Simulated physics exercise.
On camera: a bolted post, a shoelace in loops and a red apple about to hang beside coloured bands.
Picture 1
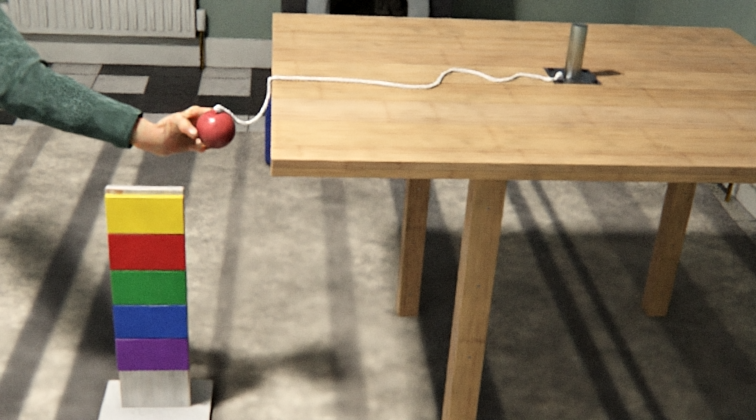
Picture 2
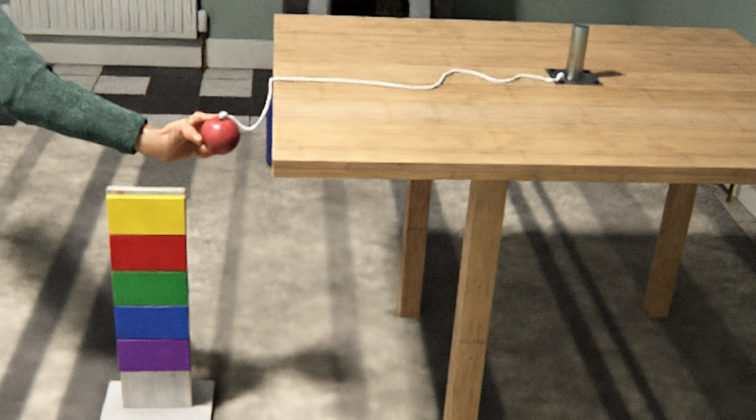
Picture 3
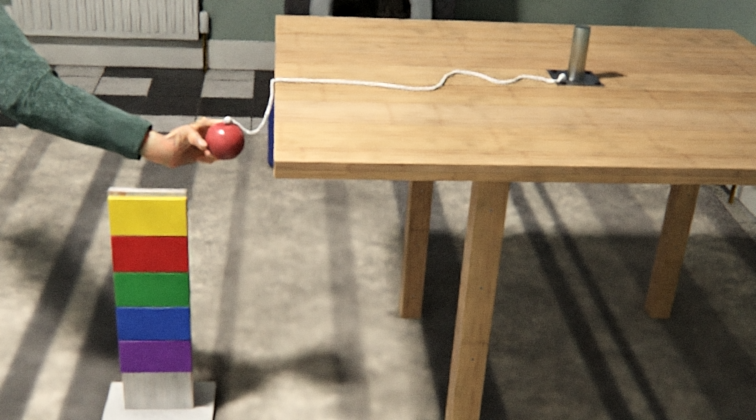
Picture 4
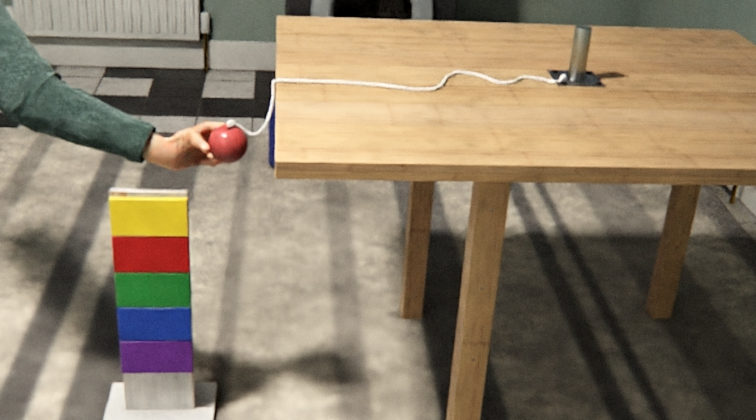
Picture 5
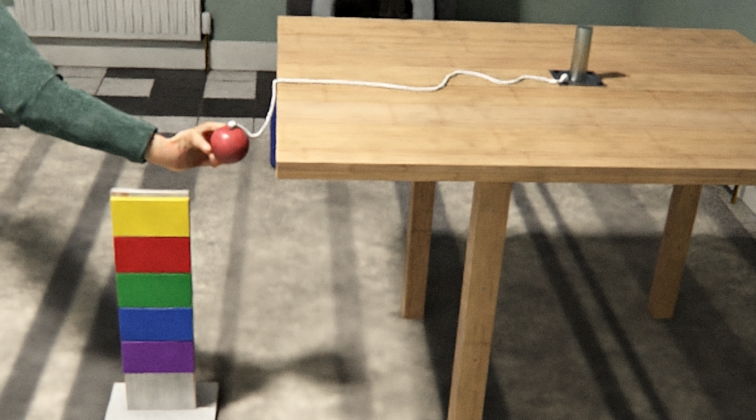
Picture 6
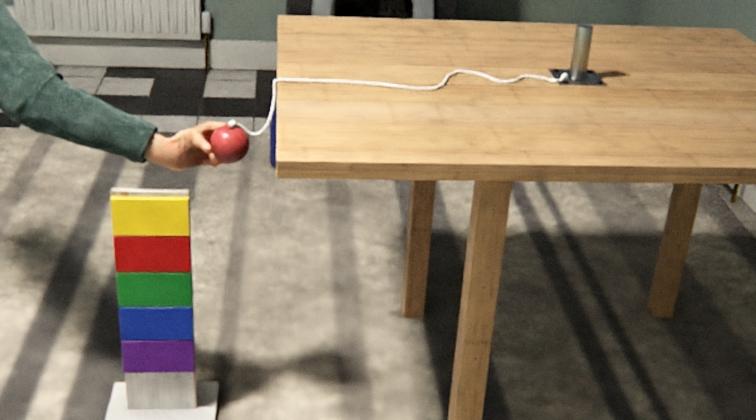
A hand holding a red ball tied to a white cord lowers it slightly beside the left edge of a wooden table, then keeps it nearly still near an upright stand with yellow, red, green, blue and purple bands.
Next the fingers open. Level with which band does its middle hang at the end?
Its middle rests at the red band.
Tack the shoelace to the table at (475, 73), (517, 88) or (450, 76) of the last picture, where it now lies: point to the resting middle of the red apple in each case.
In that order: (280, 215), (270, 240) and (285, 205).
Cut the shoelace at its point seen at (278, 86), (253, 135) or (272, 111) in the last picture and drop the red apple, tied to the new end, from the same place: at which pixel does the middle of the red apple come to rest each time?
Near (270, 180), (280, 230) and (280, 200).
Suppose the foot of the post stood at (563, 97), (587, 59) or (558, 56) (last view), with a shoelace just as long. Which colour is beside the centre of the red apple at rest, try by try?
Try by try: Green; yellow; red.
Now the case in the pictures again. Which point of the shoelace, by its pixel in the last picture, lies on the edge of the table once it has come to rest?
The one at (356, 83).
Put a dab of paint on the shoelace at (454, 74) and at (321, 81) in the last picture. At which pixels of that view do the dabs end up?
About (411, 79), and the other about (274, 117).
Early on, apple near (318, 240); level with red.
Midway, apple near (245, 253); level with red.
Finally, apple near (265, 254); level with red. The red one.
